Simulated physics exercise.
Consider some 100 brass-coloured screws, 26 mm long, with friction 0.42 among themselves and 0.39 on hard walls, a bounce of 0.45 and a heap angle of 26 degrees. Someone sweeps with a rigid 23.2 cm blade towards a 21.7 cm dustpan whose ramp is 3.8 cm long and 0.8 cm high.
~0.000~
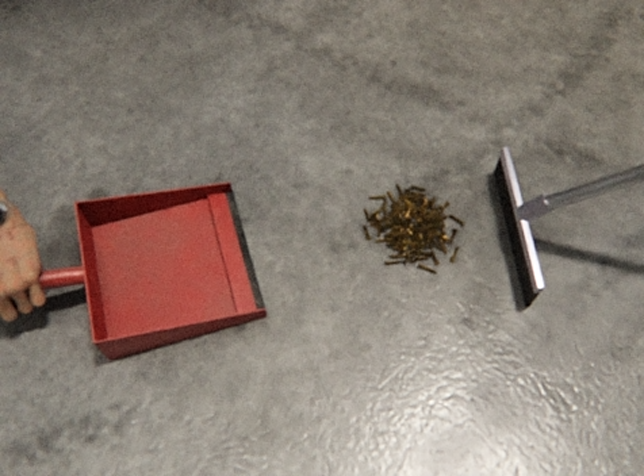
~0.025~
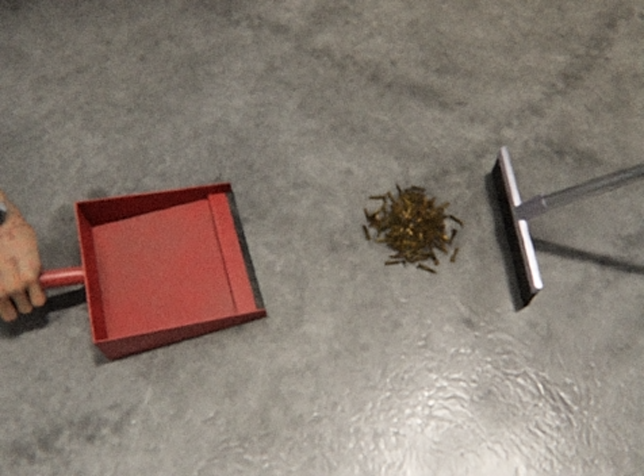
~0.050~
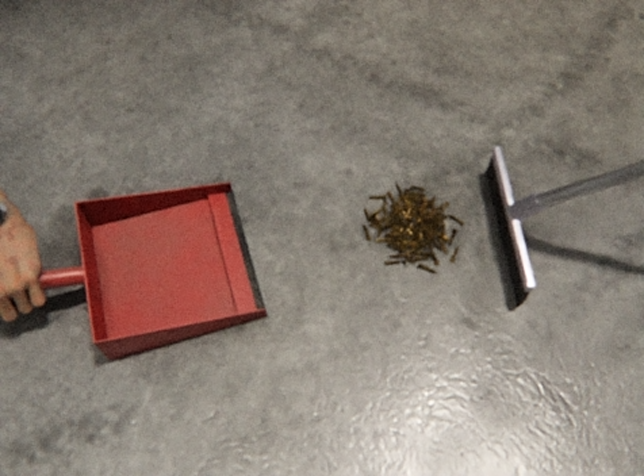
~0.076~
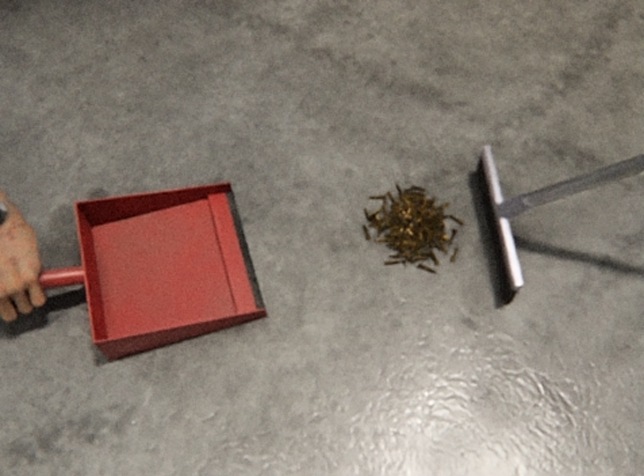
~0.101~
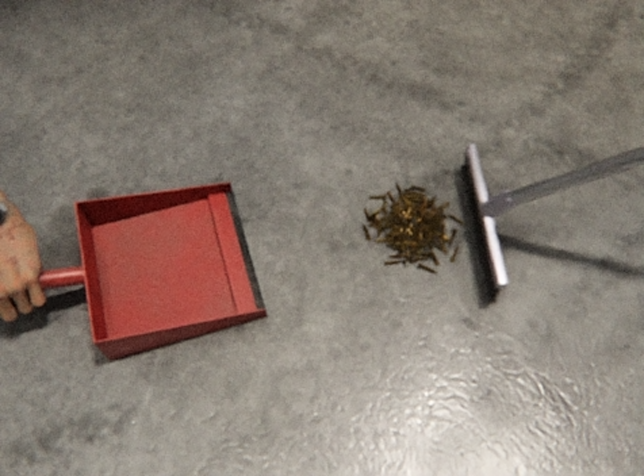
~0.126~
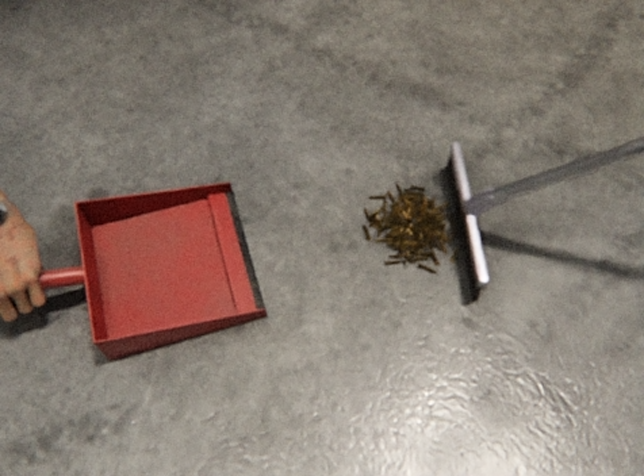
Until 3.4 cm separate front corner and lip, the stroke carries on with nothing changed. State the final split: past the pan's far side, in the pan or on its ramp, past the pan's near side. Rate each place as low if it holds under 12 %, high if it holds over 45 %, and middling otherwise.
Far side - middling; pan - middling; near side - low.
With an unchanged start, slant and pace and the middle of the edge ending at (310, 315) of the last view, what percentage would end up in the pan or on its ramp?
That comes to near 30 percent.
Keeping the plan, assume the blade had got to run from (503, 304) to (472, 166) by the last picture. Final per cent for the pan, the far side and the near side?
Pan 5 % / far 0 % / near 10 %.
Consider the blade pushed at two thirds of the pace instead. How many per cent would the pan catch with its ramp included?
Then around 15 per cent.
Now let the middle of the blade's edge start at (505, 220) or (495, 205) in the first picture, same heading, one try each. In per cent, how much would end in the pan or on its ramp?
35 and 40 per cent, roughly.
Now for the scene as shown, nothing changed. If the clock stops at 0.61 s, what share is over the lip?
35 % so far.
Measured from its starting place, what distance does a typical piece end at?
I'd put it near 28 cm.
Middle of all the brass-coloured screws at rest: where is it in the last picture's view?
Centre at rest, approx.: (237, 212) px.
After 0.28 s, middle of the blade 18 cm from the lip; 0 % over the lip, far side 0 %, near side 0 %.
Then, at 0.38 s, middle of the blade 9 cm from the lip; 0 % over the lip, far side 10 %, near side 0 %.
Then, at 0.61 s, middle of the blade 6 cm from the lip; 35 % over the lip, far side 20 %, near side 5 %.
By 1.8 s all is still; far side 20 %, pan 35 %, near side 5 %, in front of the lip or behind the blade 45 %.
